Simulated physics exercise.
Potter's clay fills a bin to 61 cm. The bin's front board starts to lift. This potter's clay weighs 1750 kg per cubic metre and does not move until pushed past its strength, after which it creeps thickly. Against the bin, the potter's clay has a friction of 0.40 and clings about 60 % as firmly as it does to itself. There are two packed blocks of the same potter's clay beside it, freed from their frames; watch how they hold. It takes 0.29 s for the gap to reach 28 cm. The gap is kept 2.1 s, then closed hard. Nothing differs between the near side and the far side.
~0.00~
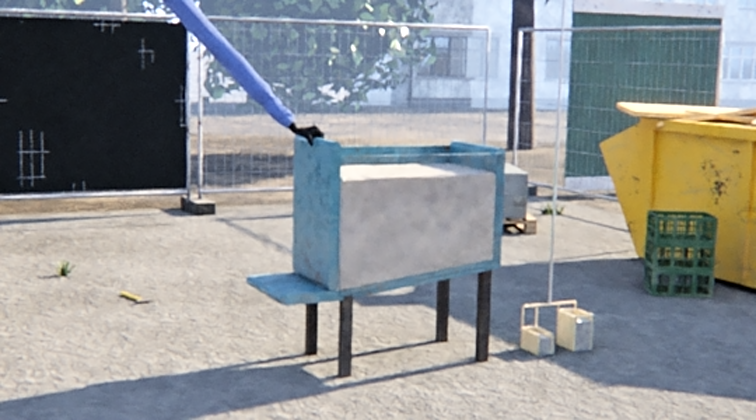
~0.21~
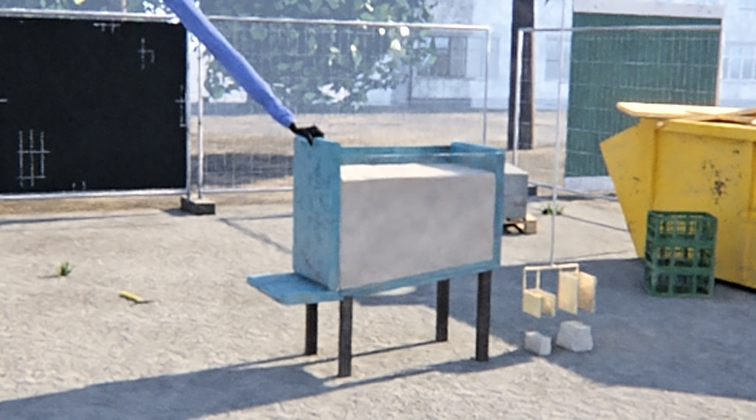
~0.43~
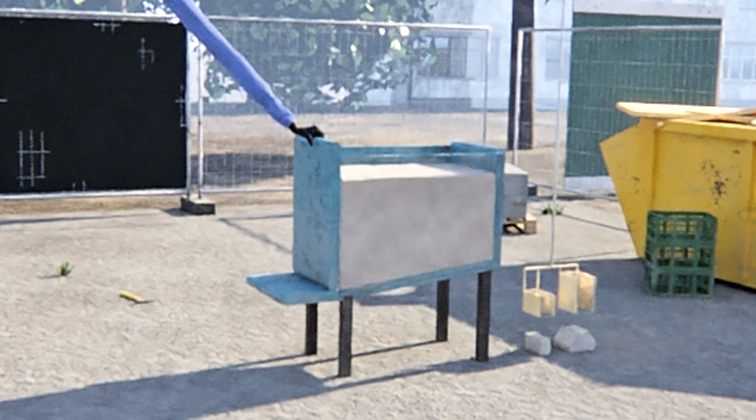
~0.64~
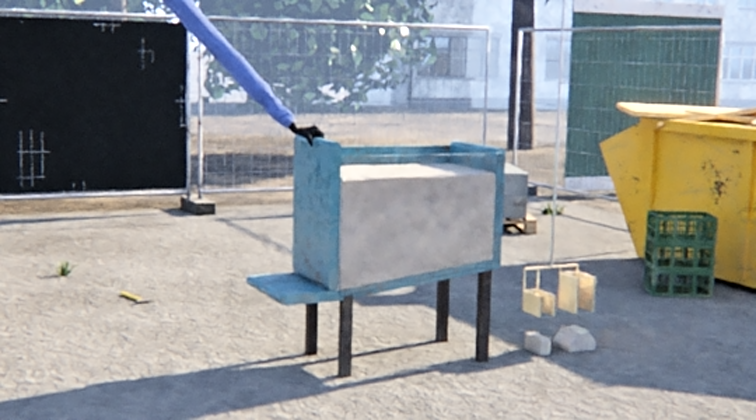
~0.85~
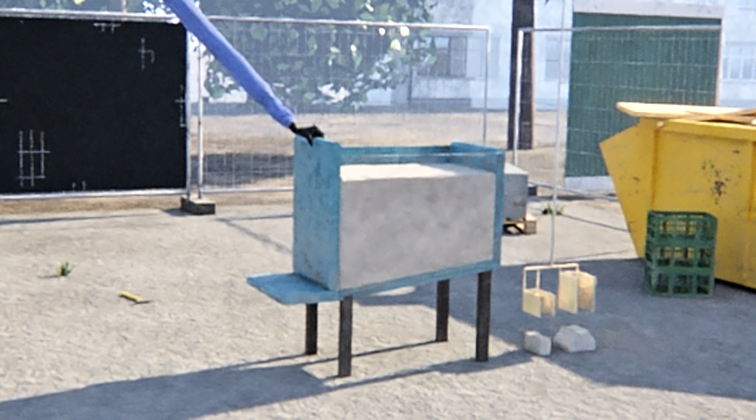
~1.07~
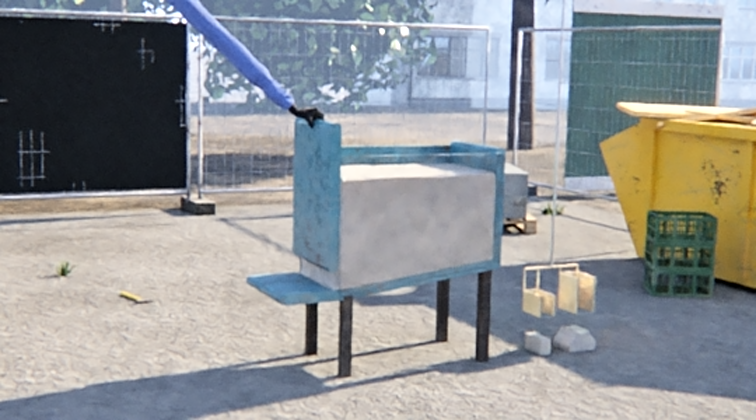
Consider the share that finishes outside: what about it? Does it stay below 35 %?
No, it goes above 35 %.
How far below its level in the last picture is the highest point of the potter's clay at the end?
The gap comes to about 24 centimetres.
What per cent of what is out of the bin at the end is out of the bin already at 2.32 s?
That figure sits at some 70 percent.
By 1.64 s, the hatch is 28 cm open and 17 % is out.
By 2.32 s, the hatch is 28 cm open and 40 % is out.
By 3.01 s, the hatch is 28 cm open and 53 % is out.
By 3.69 s, the hatch is 6.8 cm open and 57 % is out.
By 4.66 s, at the end, the hatch is shut and 57 % is out.
